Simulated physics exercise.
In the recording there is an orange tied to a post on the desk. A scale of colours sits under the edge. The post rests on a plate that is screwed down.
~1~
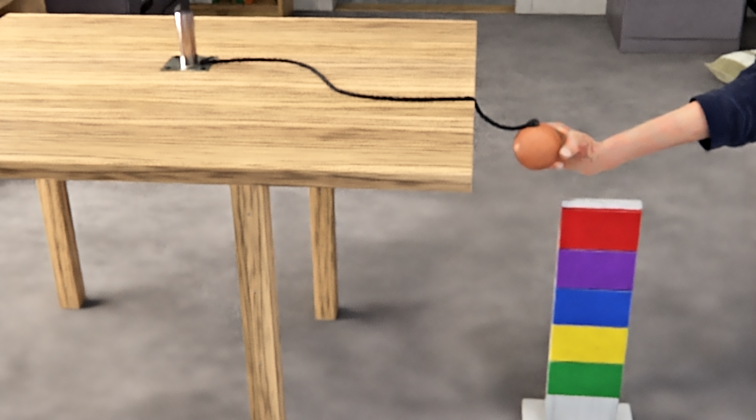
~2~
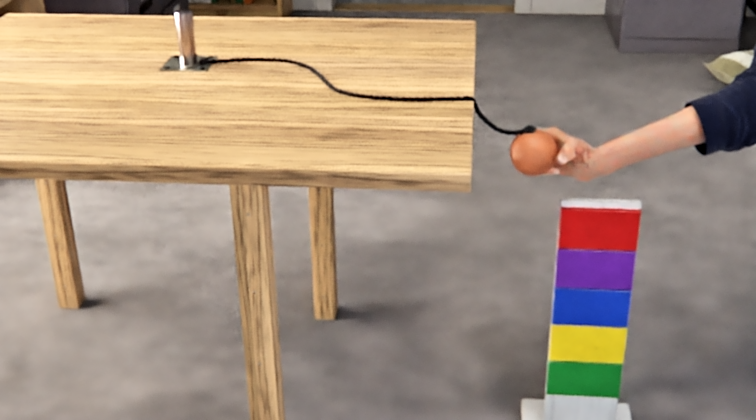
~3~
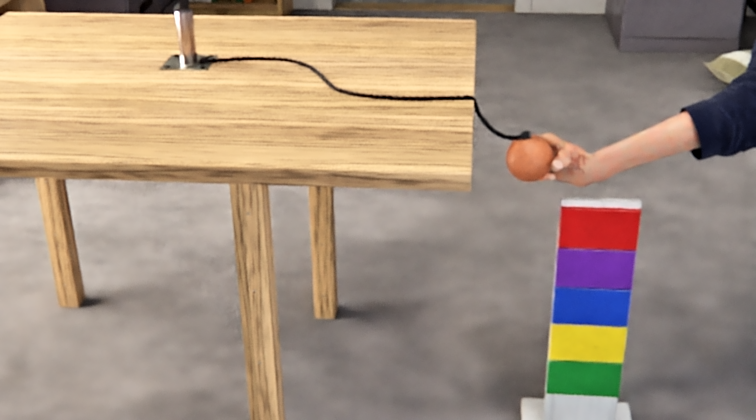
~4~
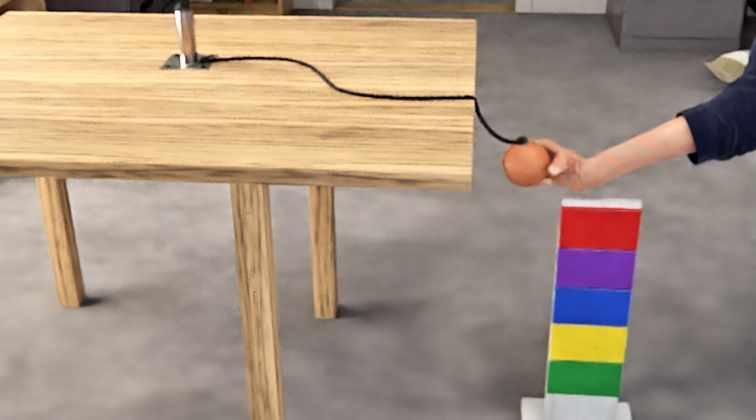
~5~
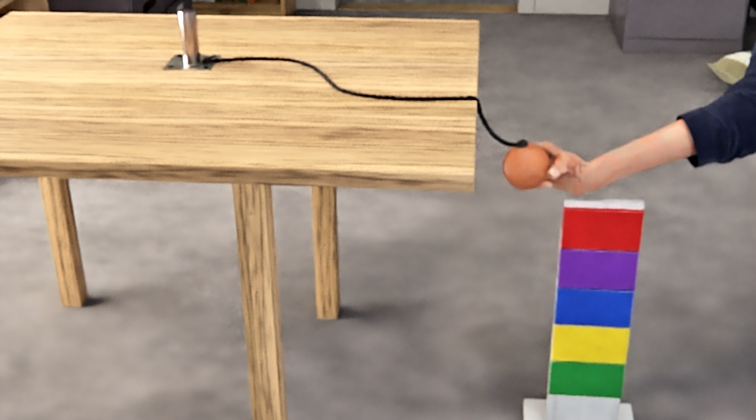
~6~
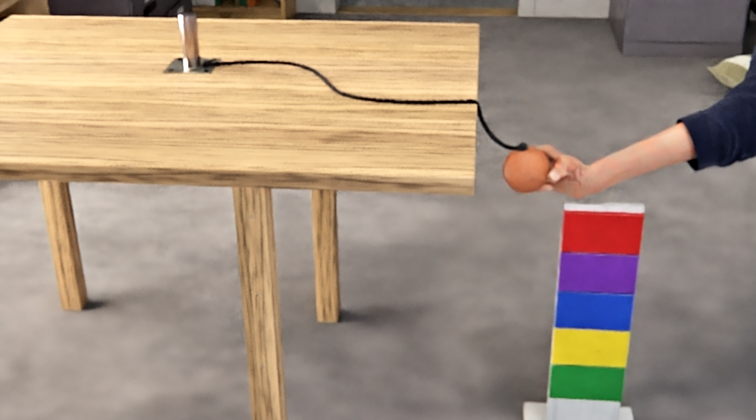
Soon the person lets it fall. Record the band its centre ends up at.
Centre ends at red.
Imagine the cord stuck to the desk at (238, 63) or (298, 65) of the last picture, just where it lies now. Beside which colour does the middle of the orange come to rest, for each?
Red, then red.
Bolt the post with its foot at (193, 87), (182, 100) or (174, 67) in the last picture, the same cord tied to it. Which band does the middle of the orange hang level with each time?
Purple; purple; red.
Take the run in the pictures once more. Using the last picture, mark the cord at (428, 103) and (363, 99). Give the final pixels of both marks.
End positions: About (475, 98) and about (412, 89).
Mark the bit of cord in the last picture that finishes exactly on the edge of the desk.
At (436, 103), roughly.
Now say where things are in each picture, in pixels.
Orange (537, 147); red (600, 231); purple (596, 271); blue (592, 309); yellow (589, 345); green (585, 380), in the first frame.
Orange (534, 152); cord through (239, 60) (301, 64) (331, 86) (388, 99) (469, 101), in the second frame.
Orange (529, 158), in the third frame.
Orange (526, 163); cord through (240, 59) (301, 63) (331, 85) (389, 98) (470, 100), in the fourth frame.
Orange (526, 167), in the fifth frame.
Orange (526, 170); cord through (243, 63) (304, 67) (334, 89) (392, 102) (472, 104), in the sixth frame.
A little later, orange near (441, 212); level with red.
Next, orange near (481, 230); level with red.
When it is over, orange near (469, 230); level with red. Its middle rests at the red band.
